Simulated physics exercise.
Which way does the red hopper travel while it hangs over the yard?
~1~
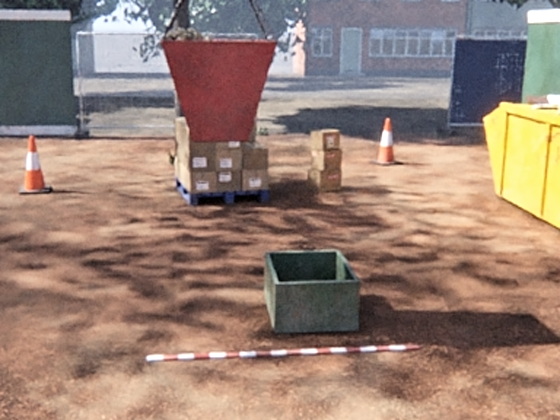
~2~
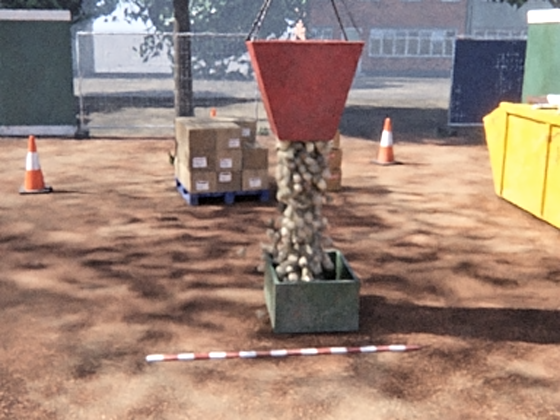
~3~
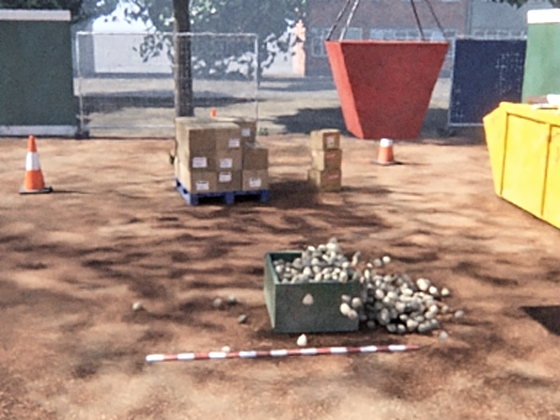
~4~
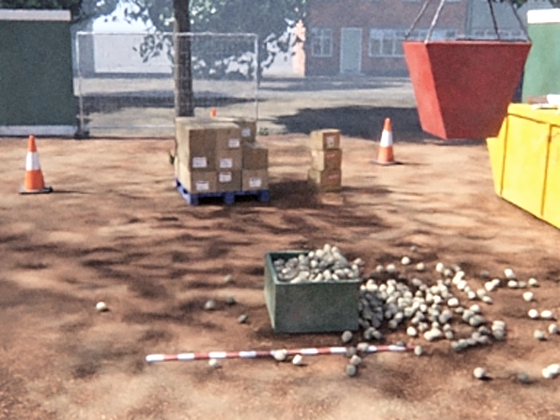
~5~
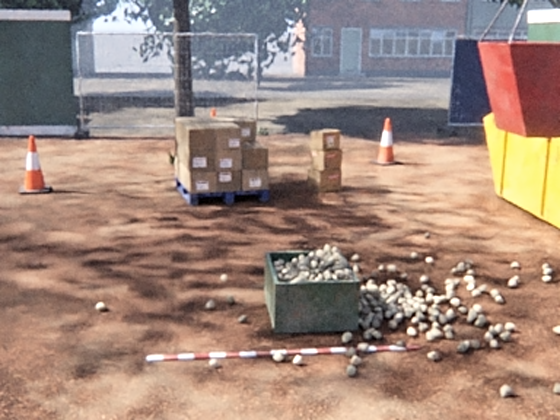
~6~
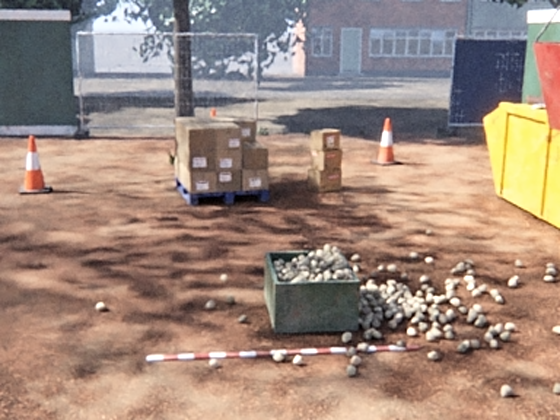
The red hopper travels to the right, passing over the green bin and on towards the yellow container.
At first, a red hopper hangs in front of stacked boxes on a dirt yard, with an open green bin and a red and white pole below it. The hopper travels to the right, and a thick stream of rounded stones pours from its bottom into the bin. The stones heap up in the bin, and many spill over its right side while the emptied hopper keeps moving. The spilled stones scatter across the ground, a few of them to the left. Finally the hopper passes the yellow container and is almost out of view, leaving most stones in the full bin.
